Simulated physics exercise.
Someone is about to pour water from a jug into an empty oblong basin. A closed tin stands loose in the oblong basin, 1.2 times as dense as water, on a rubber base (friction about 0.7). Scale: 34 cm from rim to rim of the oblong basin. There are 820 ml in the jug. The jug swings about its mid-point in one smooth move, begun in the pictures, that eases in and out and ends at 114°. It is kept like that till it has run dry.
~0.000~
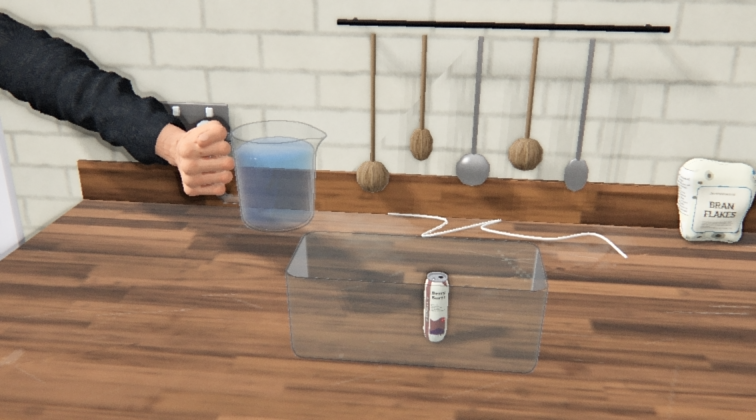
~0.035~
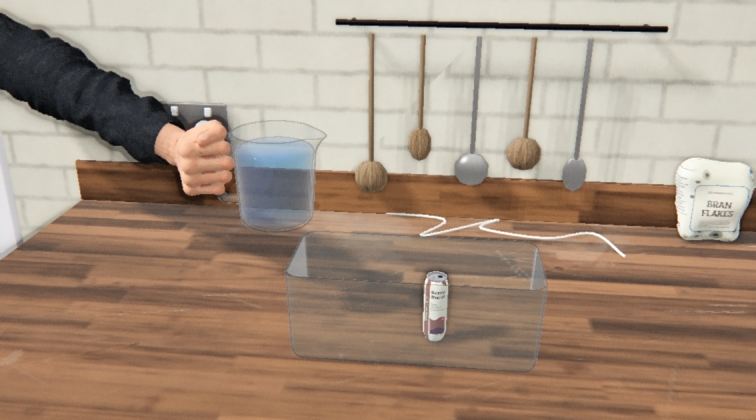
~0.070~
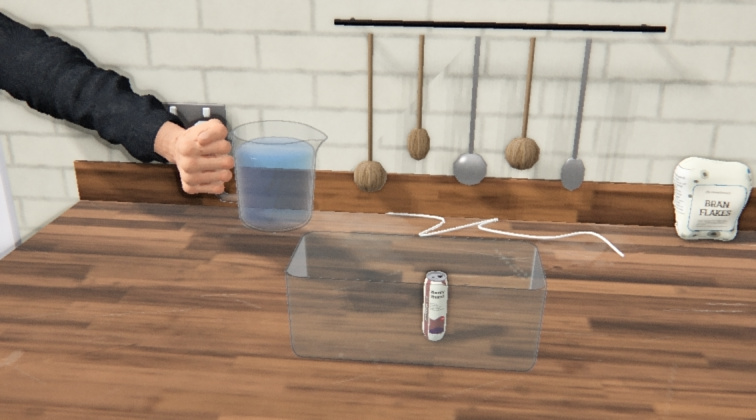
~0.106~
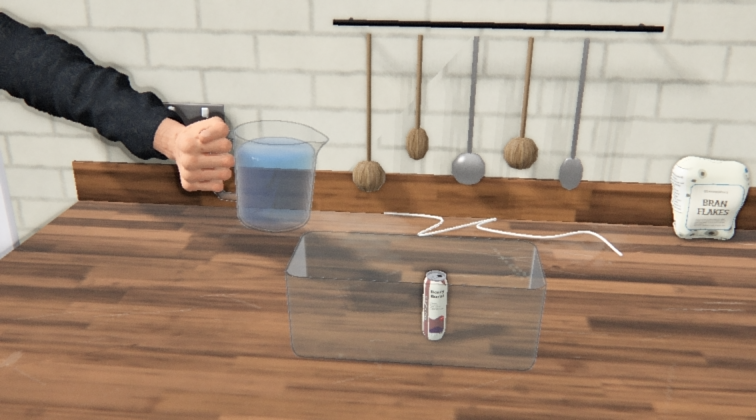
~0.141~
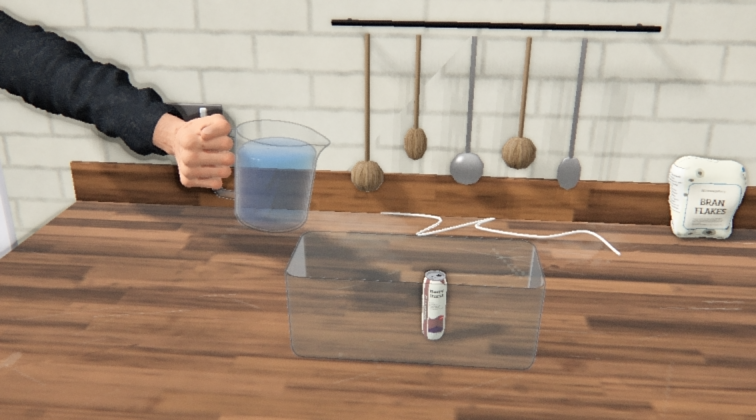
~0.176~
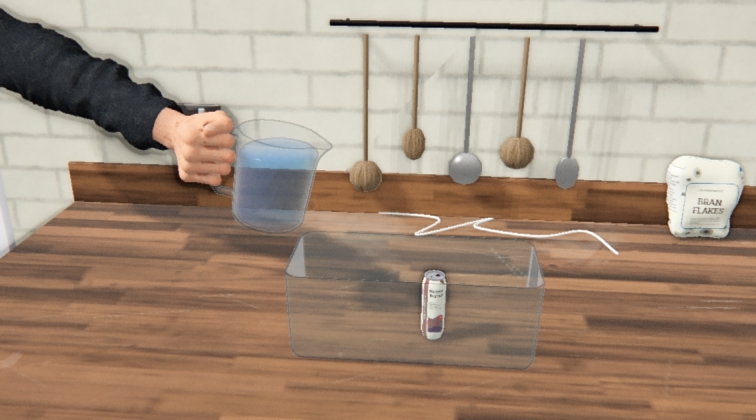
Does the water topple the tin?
The tin stays up.
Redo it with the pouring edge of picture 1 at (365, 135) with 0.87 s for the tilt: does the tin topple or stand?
Then it falls.
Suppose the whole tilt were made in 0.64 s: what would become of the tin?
The tin remains upright.
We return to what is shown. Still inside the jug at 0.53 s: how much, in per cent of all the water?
Near 76 in a hundred.
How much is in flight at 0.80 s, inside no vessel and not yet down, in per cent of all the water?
Some 12 per cent.
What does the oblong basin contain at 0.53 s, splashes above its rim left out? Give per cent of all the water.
About 6 per cent.
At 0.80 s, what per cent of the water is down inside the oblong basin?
About 70 per cent.
By 0.53 s the tilt is 77° and 77 per cent is still to pour; the tin stands where it began.
By 0.80 s the tilt is 112° and 17 per cent is still to pour; the tin stands where it began.
By 1.07 s the tilt is 114° and 0 per cent is still to pour; the tin stands where it began.
By 1.37 s the tilt is 114° and 0 per cent is still to pour; the tin stands where it began.
At rest the tin stands where it began.
